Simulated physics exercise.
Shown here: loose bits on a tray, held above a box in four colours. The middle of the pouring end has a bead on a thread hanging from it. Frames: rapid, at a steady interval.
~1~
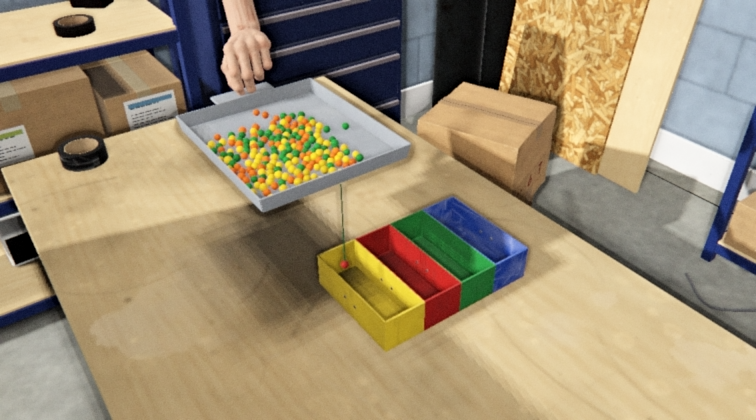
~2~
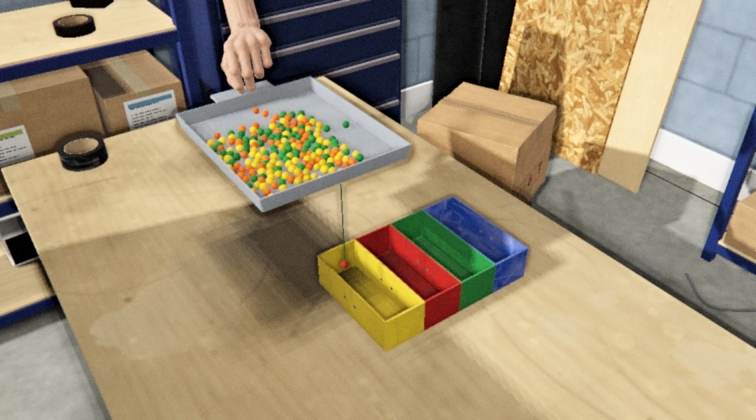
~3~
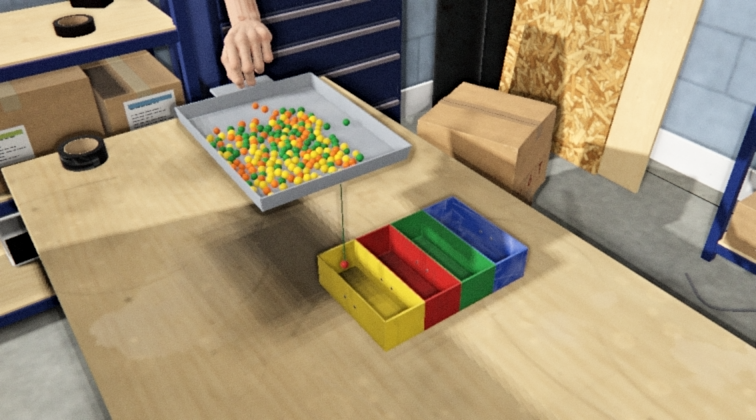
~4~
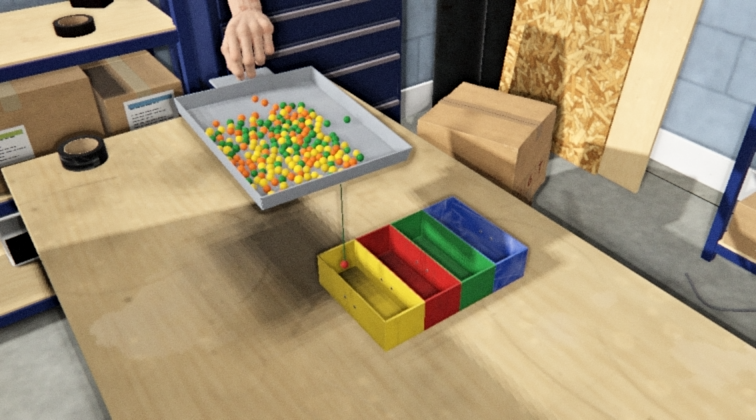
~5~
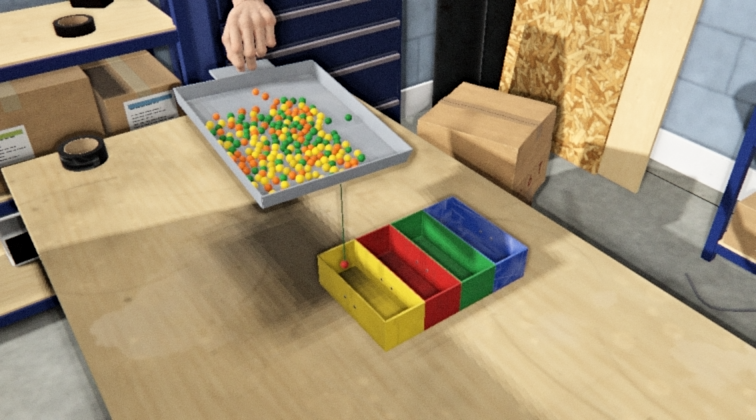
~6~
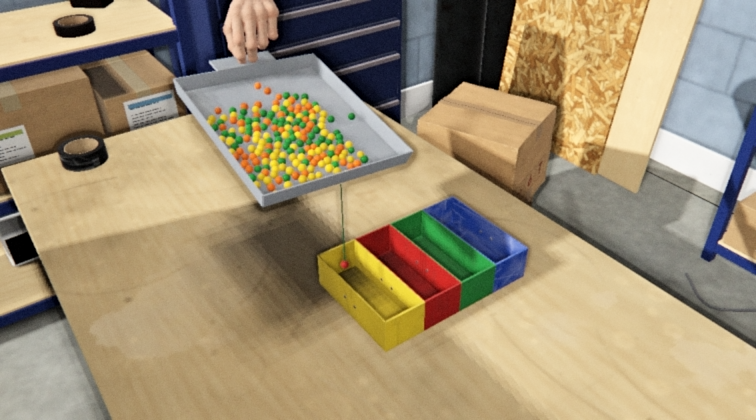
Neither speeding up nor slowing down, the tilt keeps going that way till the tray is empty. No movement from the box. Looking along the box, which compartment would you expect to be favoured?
I would expect the red compartment to be favoured.
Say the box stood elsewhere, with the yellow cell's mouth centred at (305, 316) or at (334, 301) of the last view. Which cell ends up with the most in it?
In order: Blue, the green one.
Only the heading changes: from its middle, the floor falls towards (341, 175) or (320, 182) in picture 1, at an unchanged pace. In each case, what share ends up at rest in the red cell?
The first try would leave around 30 per cent there, the second around 0 per cent.
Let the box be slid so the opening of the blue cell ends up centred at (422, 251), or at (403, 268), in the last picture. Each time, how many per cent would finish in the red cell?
Respectively 10 % and 0 %.
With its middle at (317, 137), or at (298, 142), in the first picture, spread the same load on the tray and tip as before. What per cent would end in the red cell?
It would be roughly 60 per cent for the first and roughly 70 per cent for the second.
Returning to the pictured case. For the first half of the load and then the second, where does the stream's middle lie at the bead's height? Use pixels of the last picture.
Around (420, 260) and then (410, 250).
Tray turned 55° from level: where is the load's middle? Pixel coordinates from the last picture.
The load is centred about (339, 142).
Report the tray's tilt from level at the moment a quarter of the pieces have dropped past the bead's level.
I'd put it at about 85 degrees.
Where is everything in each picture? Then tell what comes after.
Corners of the pouring end at (261, 197) and (407, 143), level; middle of the load at (284, 153), round plastic beads; bead on its thread at (345, 264); yellow cell at (405, 324); red cell at (442, 304); green cell at (477, 285); blue cell at (510, 268), in the first picture.
Corners of the pouring end at (261, 197) and (407, 144), level; middle of the load at (284, 152), in the second picture.
Corners of the pouring end at (262, 196) and (407, 145), tipped barely, lowest at the right corner; middle of the load at (284, 150), in the third picture.
Corners of the pouring end at (262, 195) and (408, 146), tipped a little, lowest at the right corner; middle of the load at (285, 147), in the fourth picture.
Corners of the pouring end at (263, 194) and (409, 148), tipped a little, lowest at the right corner; middle of the load at (286, 143), in the fifth picture.
Corners of the pouring end at (264, 193) and (409, 150), tipped a little, lowest at the right corner; middle of the load at (288, 141), about a quarter on the move; yellow cell at (405, 324); red cell at (442, 304); green cell at (477, 285); blue cell at (510, 268), in the sixth picture.
Soon after the last picture, tray tipped steeply; all on the tray.
A little later, tray tipped right over; about a quarter on the tray; about a third in the red cell; a small part in the yellow cell; a small part in the green cell; about a quarter falling or outside the box.
Later still, tray tipped past a quarter turn; about two thirds in the red cell; a small part in the yellow cell; a small part in the green cell; a stray few in the blue cell; a small part falling or outside the box.
At rest, tray tipped past a quarter turn; about two thirds in the red cell; a small part in the yellow cell; a small part in the green cell; a stray few in the blue cell; a small part outside the box.
